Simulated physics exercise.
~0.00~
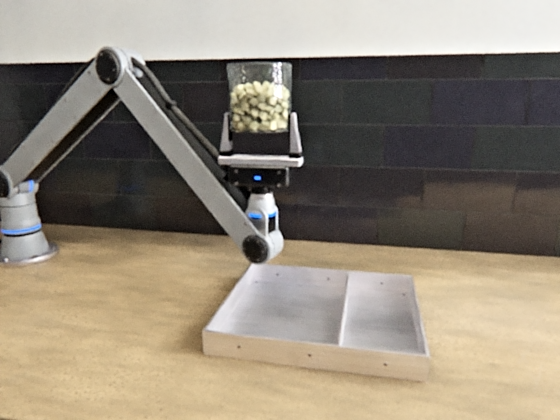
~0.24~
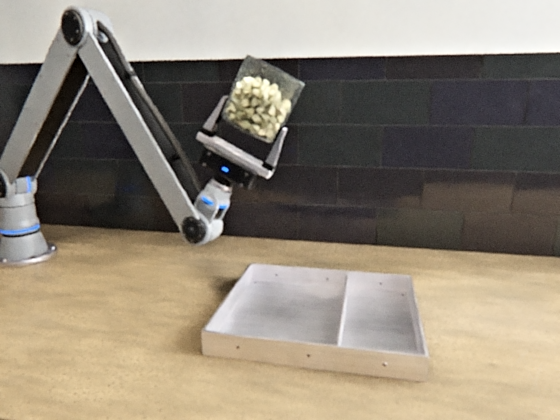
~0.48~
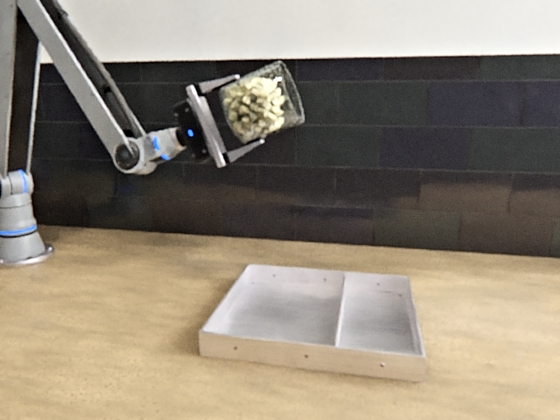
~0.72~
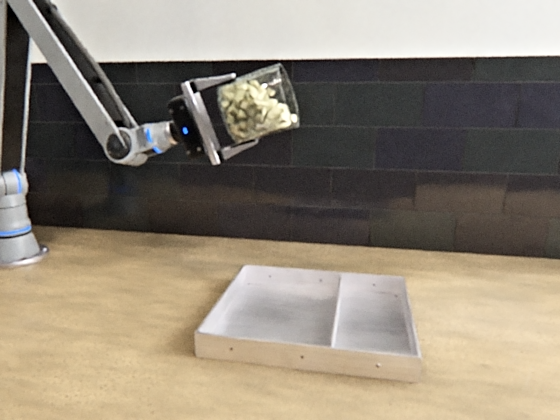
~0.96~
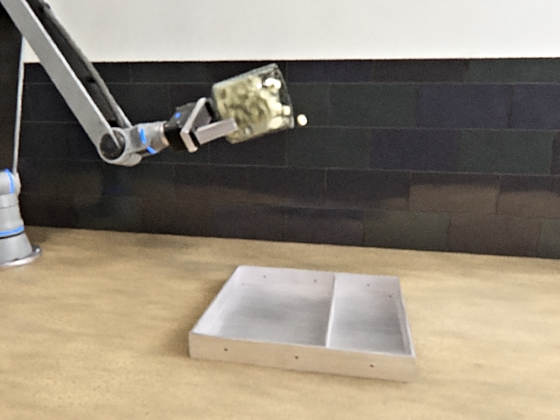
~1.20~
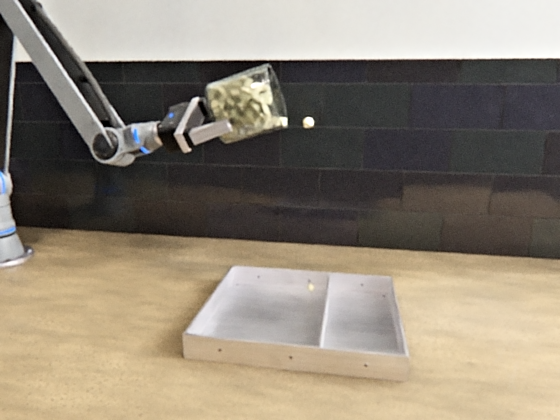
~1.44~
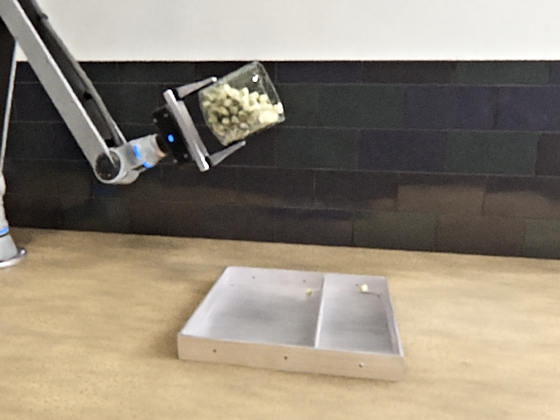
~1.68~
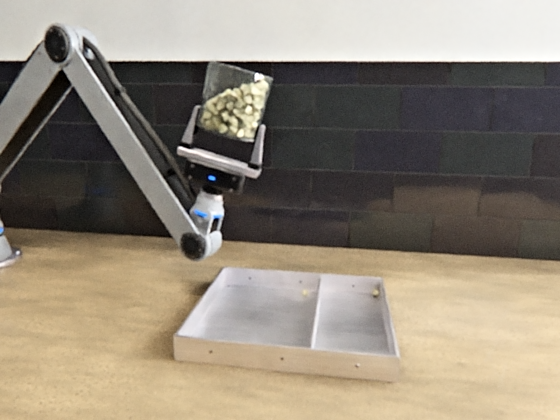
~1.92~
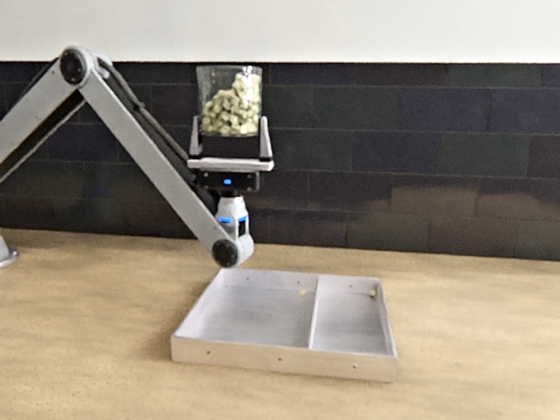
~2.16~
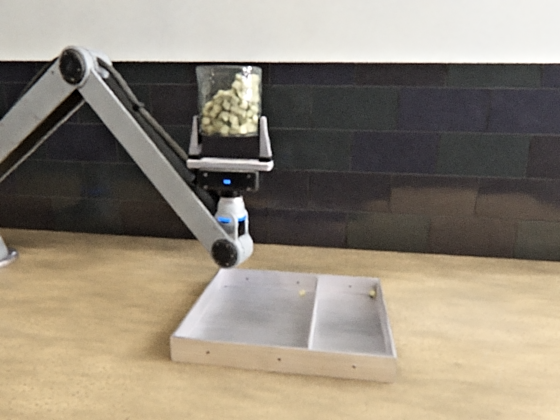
A robot arm holding a clear tumbler of pale vegetable dice tipped it to the right over a divided white tray, letting a couple of pieces fall, one into each section, then brought the still nearly full tumbler back upright and stopped.
